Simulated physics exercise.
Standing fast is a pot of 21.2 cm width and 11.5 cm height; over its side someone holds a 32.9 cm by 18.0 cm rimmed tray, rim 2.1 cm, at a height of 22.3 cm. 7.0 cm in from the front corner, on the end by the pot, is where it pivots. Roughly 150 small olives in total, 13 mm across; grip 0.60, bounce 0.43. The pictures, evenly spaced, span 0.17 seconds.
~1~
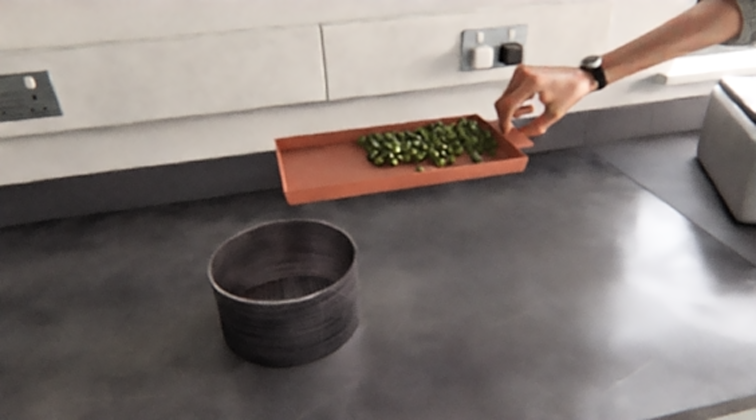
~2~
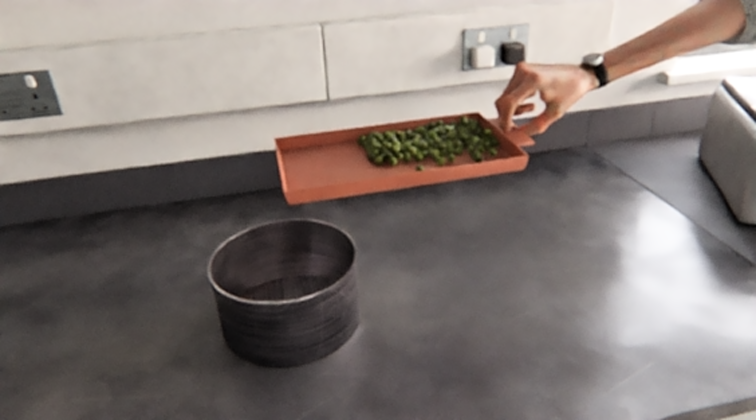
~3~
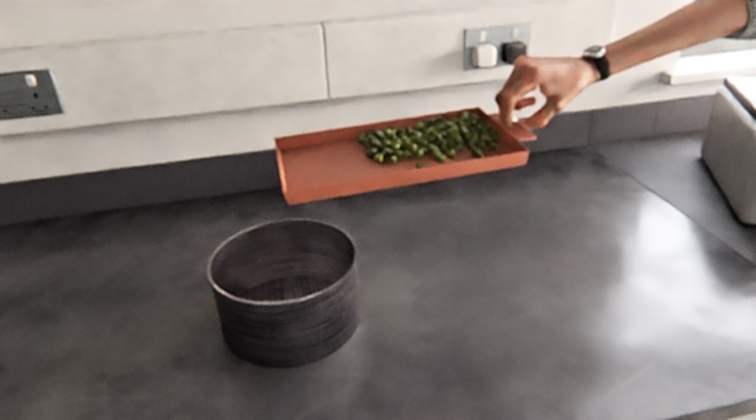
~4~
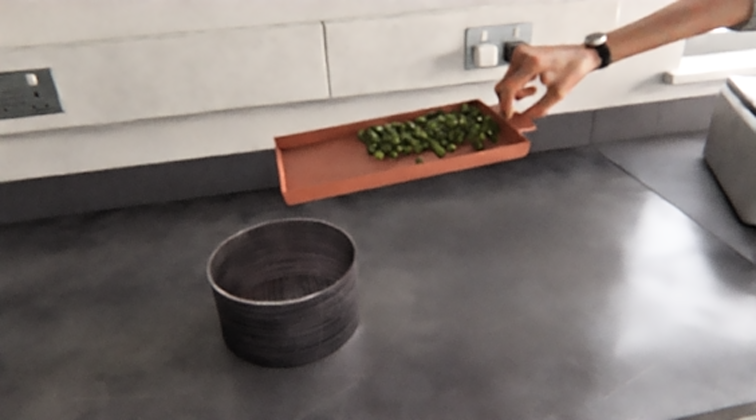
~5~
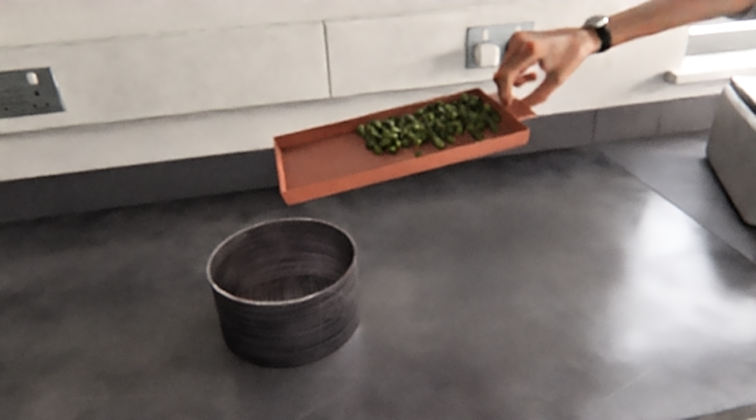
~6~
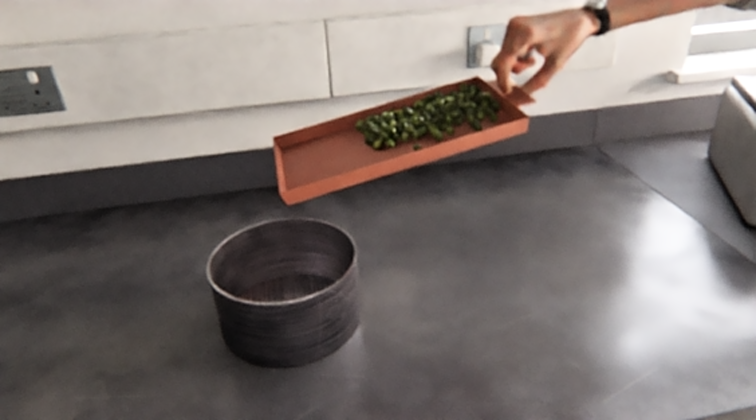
A hand slowly raises the right end of an orange tray holding small green pieces.
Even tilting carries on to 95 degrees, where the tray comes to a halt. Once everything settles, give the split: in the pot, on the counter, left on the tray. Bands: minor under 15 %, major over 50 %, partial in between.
Pot: Major, counter: Partial, left on the tray: Minor.
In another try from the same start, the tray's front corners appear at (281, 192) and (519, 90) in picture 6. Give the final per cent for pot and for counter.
Pot: 45, counter: 55.
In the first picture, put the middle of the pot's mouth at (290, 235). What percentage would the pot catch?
With the pot there, close to 65 per cent.
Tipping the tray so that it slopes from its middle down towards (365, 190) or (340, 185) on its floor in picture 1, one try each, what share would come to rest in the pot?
That would be close to 90 per cent, then close to 85 per cent.
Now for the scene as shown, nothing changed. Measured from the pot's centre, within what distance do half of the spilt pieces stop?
That comes to near 26 cm.
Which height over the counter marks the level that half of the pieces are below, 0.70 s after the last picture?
I'd put it near 22 cm.
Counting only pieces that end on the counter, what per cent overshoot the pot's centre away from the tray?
100 %.
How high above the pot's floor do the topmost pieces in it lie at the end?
About 2.5 centimetres.
Then, 0.42 s after the last picture, tilt 51 degrees; the tray holds 100 %, the pot 0 %.
Then, 0.70 s after the last picture, tilt 79 degrees; the tray holds 50 %, the pot 10 %.
Then, 1.08 s after the last picture, tilt 95 degrees; the tray holds 15 %, the pot 40 %.
In the end, pot 60 %, counter 40 %, tray 0 %.
